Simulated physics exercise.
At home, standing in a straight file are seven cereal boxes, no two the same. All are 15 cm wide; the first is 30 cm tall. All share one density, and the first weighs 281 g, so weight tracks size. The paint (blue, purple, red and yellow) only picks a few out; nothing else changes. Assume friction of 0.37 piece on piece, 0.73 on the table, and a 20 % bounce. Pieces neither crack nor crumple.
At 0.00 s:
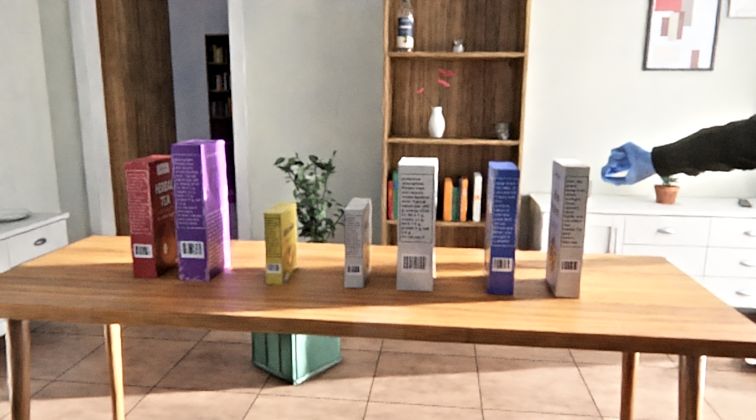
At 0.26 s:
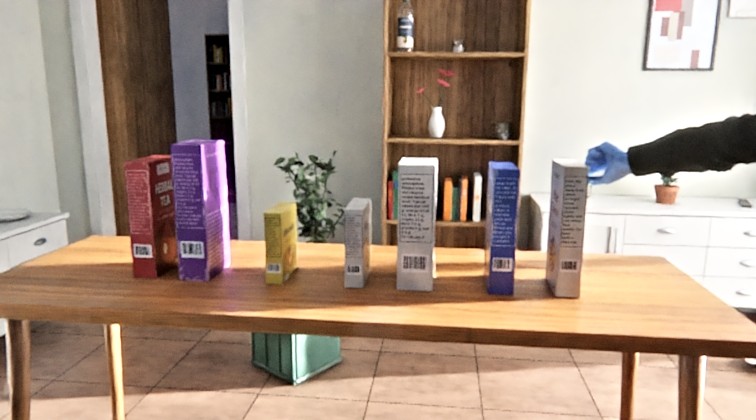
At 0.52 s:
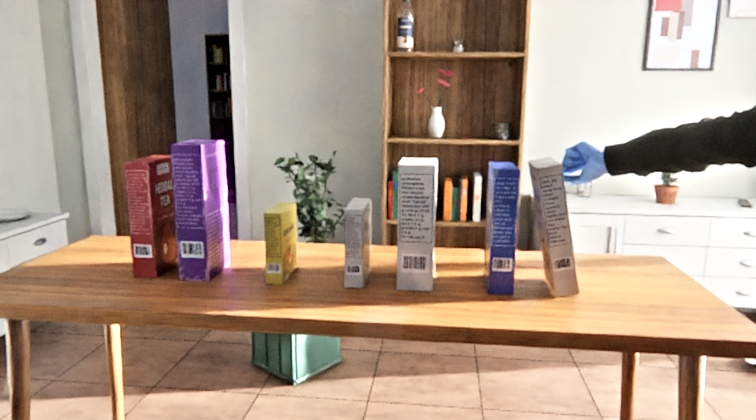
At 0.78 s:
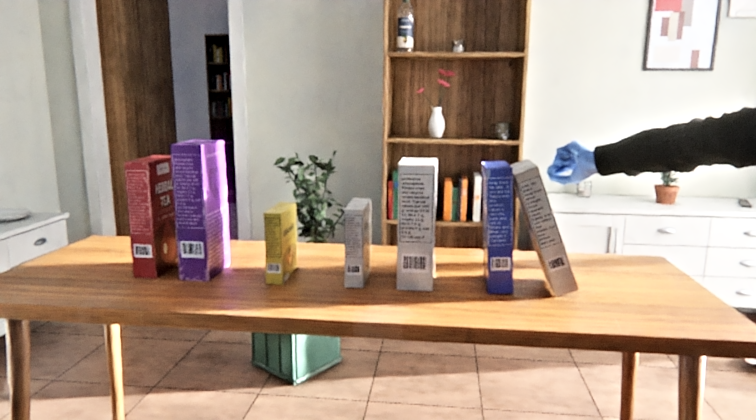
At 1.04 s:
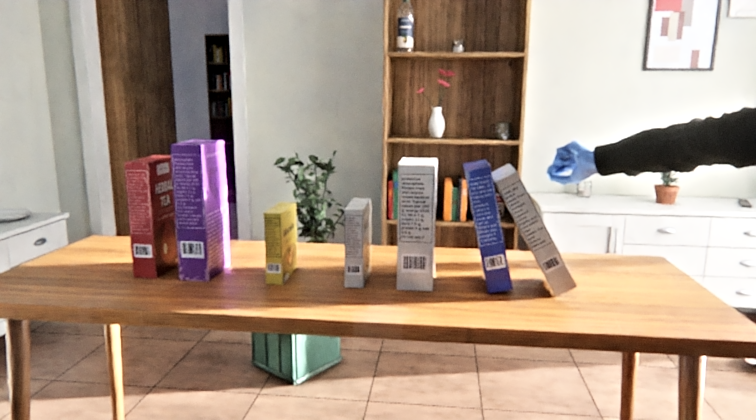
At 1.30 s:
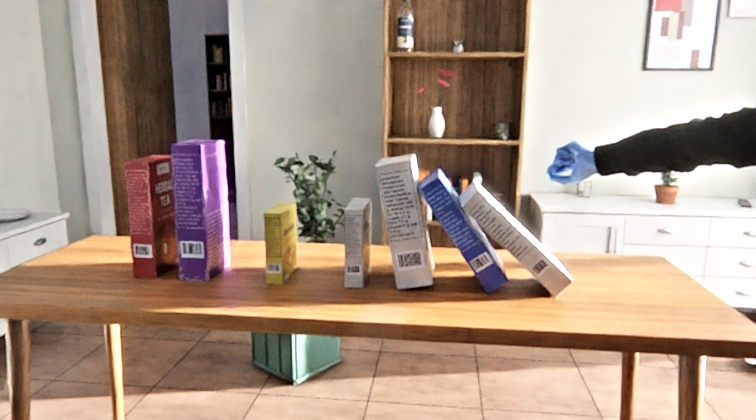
On a wooden table in a bright room, a blue-gloved hand pushed the rightmost of seven upright boxes leftward, then stopped as it leaned into the blue box, which tilted against a tall white one.
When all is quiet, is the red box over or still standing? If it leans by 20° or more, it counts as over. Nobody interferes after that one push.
Once all is still, that box stays up.
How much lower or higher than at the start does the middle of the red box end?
Its middle finishes around 0 cm lower.
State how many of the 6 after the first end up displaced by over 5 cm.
The count is 4.
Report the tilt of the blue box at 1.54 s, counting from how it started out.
Angle from initial pose, roughly 60 deg - estimate.
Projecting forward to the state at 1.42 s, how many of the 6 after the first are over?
2 by then.
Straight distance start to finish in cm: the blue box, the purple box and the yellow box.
Displacements: Blue = 20, purple = 0, yellow = 10 (cm).
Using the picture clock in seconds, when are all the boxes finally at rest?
Close to 2.5 seconds, I'd say.
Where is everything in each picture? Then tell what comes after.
In the first picture (we follow the side turned to the camera), finger (609, 173) 48 mm from the first box; red box (167, 216); blue box (504, 233); yellow box (273, 249); no other piece has moved.
Finger pushing; red box (167, 216), in the second picture.
Finger (565, 172) pushing; red box (167, 216); no other piece has moved, in the third picture.
Finger (556, 172) stopped; red box (167, 216); blue box (500, 233) tipped 3°; one has shifted, in the fourth picture.
Finger (556, 172) stopped; red box (167, 216); blue box (489, 232) tipped 13°; one has shifted, in the fifth picture.
Finger (556, 172) stopped; red box (167, 216); blue box (464, 236) tipped 35°; yellow box (273, 249); 1 of the 6 other boxes over, 2 disturbed in all, in the sixth picture.
Around 1.42 s, 2 of the 6 other boxes over; red box unmoved; blue box tipped 46°.
Around 1.54 s, 3 of the 6 other boxes over; red box unmoved; blue box tipped 59°.
Around 1.66 s, 4 of the 6 other boxes over; red box unmoved; blue box tipped 62°.
Finally (2.5 s), 4 of the 6 other boxes over; red box unmoved; blue box tipped 66°; yellow box tipped 58°. Two left standing. Seen by the last camera, middles, red box near (155, 215), blue box near (434, 248).
